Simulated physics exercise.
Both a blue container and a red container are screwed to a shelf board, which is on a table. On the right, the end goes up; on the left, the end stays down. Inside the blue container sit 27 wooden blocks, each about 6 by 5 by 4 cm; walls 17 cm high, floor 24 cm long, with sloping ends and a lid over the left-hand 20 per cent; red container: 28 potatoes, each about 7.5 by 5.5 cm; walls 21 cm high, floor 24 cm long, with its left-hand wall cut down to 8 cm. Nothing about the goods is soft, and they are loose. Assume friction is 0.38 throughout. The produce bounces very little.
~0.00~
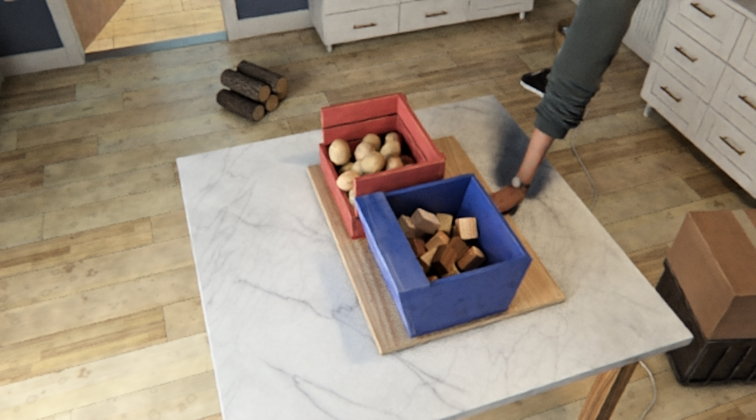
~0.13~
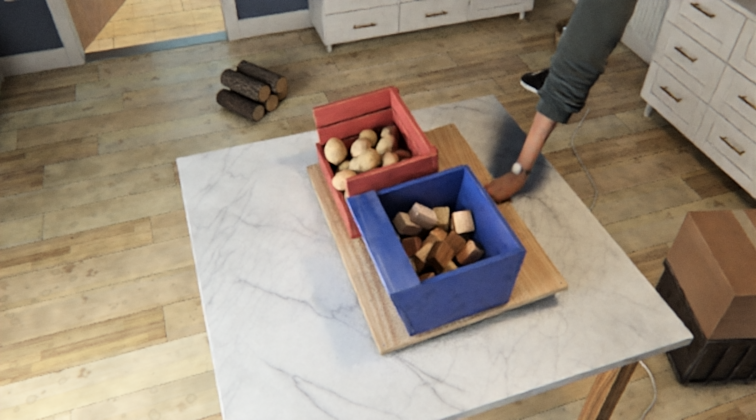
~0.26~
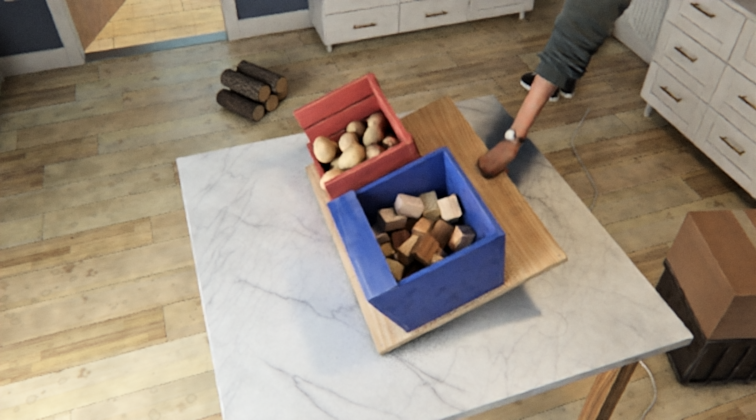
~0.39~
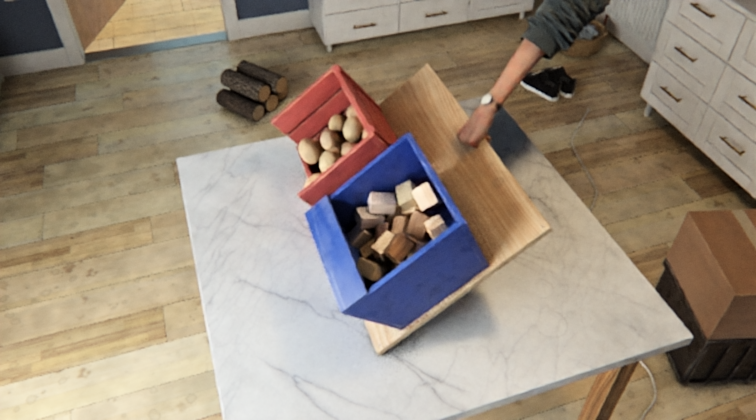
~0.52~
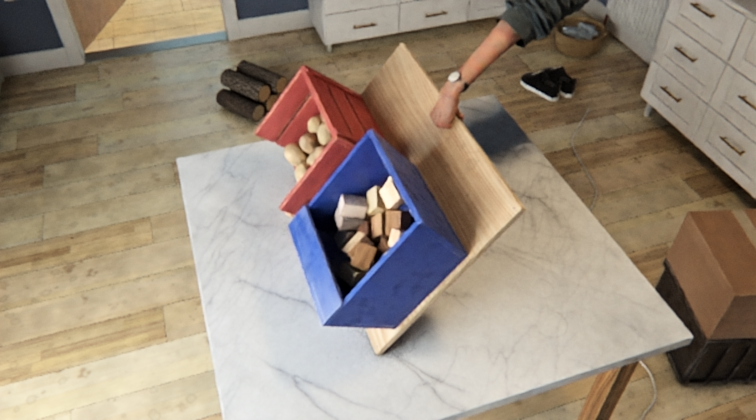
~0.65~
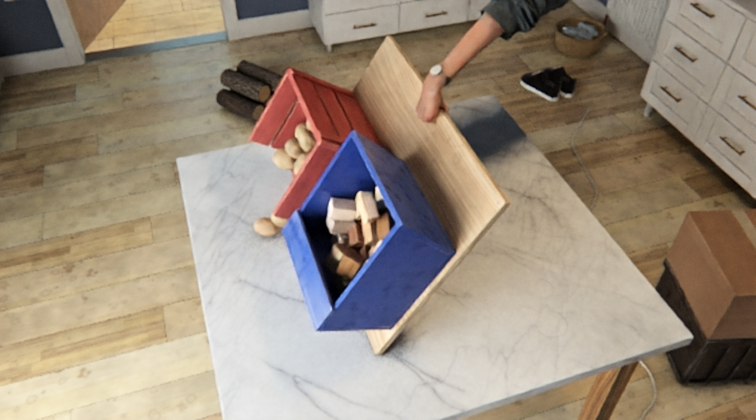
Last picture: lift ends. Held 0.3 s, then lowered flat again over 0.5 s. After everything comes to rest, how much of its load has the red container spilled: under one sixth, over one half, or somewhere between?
It spills one sixth to one half.
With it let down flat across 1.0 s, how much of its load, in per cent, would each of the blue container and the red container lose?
Blue container 0, red container 30 per cent.
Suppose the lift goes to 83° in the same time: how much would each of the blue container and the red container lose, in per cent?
Then blue container 10 %, red container 80 %.
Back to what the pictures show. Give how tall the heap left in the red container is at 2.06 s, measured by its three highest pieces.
I'd say near 11 cm.
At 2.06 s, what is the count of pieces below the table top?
Piece count: About 1.
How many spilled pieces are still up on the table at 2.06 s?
Roughly 8.
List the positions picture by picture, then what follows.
In the first picture (each is followed by its nearest rim corner in this view), red container, (354, 179); blue container, (403, 292); 0° from level; none out.
The second picture shows red container, (345, 180); blue container, (394, 293); 6° from level.
The third picture shows red container, (323, 185); blue container, (373, 298); 20° from level.
The fourth picture shows red container, (298, 196); blue container, (347, 308); 36° from level.
The fifth picture shows red container, (279, 209); blue container, (328, 320); 50° from level; 1 out.
The sixth picture shows red container, (272, 215); blue container, (321, 326); 56° from level; 2 out, the lowest potato at (267, 227).
After 0.87 s, tilt 56°; blue container 27 in, 0 out and red container 24 in, 4 out.
After 1.16 s, tilt 35°; blue container 27 in, 0 out and red container 20 in, 8 out.
After 1.55 s, tilt 0°; blue container 27 in, 0 out and red container 19 in, 9 out.
Final count (at 2.06 s), blue container 27 in, 0 out and red container 19 in, 9 out. Asked share, 9 of 28, 32 per cent.
